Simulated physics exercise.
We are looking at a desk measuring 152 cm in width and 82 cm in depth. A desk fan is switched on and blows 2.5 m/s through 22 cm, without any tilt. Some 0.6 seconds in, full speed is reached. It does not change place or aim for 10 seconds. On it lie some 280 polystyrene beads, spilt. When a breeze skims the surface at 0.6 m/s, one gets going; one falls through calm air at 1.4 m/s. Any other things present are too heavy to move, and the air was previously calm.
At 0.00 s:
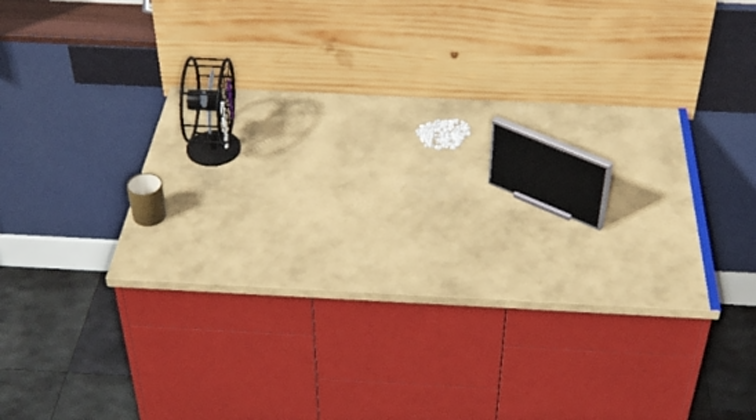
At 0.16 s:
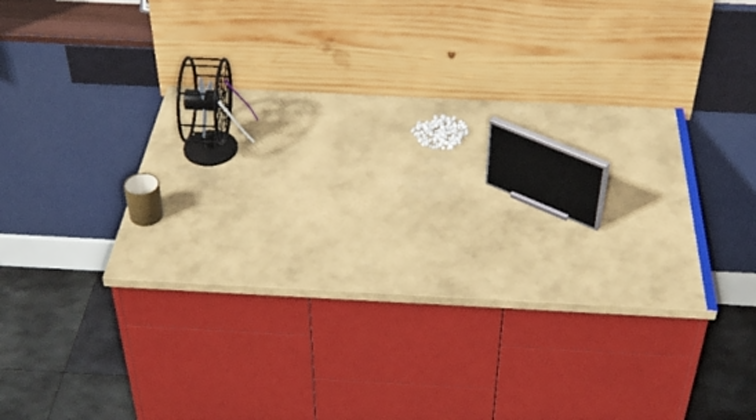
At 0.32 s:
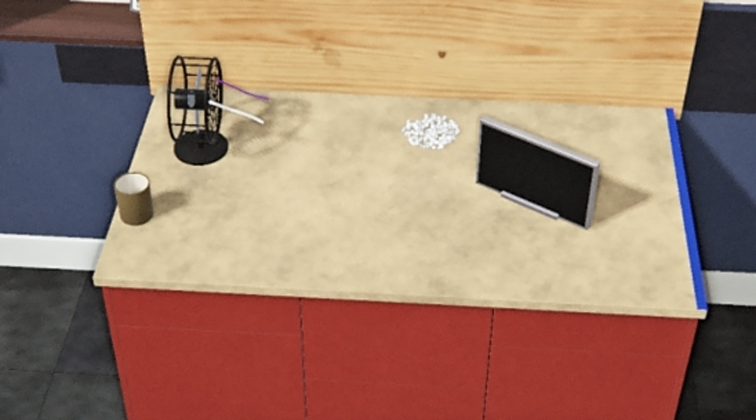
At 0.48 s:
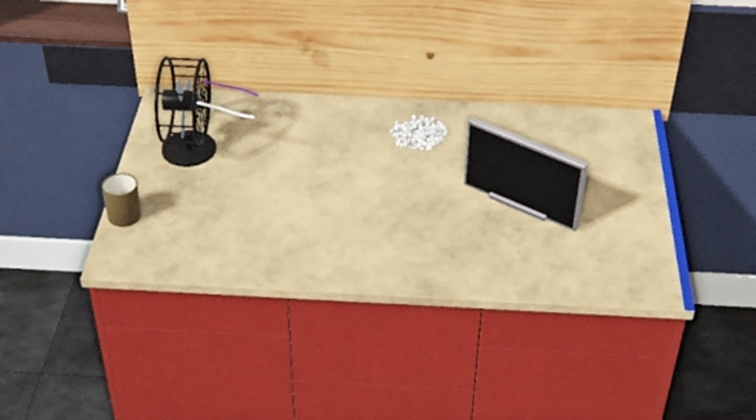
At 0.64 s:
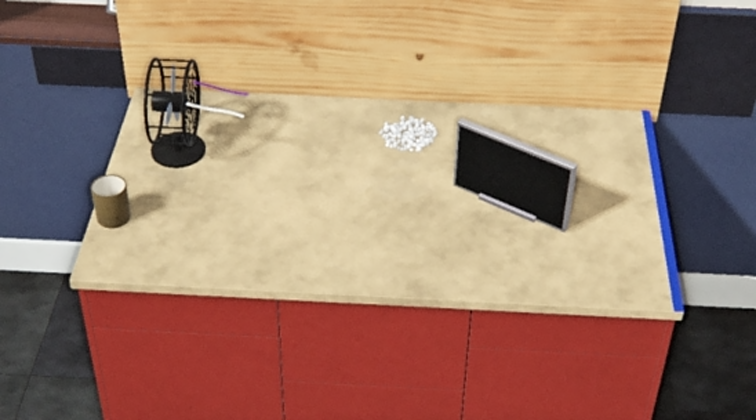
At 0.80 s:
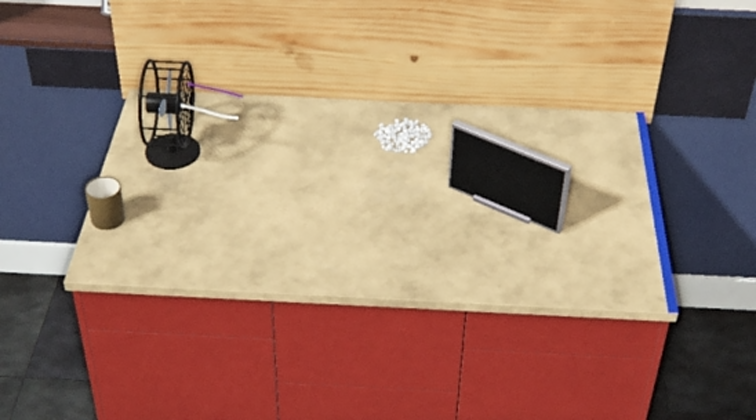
A desk held a mug, a laptop, a small pile of white beads and a black fan, whose ribbons lifted and streamed out to the right while the beads hardly stirred at all.
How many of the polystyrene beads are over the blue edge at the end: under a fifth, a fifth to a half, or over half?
Share over blue edge = above one half.
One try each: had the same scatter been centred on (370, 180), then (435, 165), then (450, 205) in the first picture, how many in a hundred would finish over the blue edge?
4 %, 50 %, 0 %.
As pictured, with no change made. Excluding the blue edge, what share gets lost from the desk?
My best guess is roughly 0 %.
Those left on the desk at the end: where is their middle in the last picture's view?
Centre: Roughly (509, 108).
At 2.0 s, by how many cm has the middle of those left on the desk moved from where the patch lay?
Around 50 cm from the start.
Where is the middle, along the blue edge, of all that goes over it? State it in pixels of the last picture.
Median crossing point, approx. (648, 135).
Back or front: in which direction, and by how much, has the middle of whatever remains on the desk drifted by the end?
The middle ends nearer the back side, some 15 cm from where the patch began.
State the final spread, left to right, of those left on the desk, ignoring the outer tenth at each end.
40 cm, give or take.
After 2.0 s, 15 % are over the blue edge; the middle of those still in play is near (572, 124); 0 % have settled or left.
After 3.2 s, 68 % are over the blue edge; the middle of those still in play is near (540, 111); 65 % have settled or left.
After 5.5 s, 80 % are over the blue edge; the middle of those still in play is near (515, 112); 80 % have settled or left.
After 10.0 s, at the end, 85 % are over the blue edge.
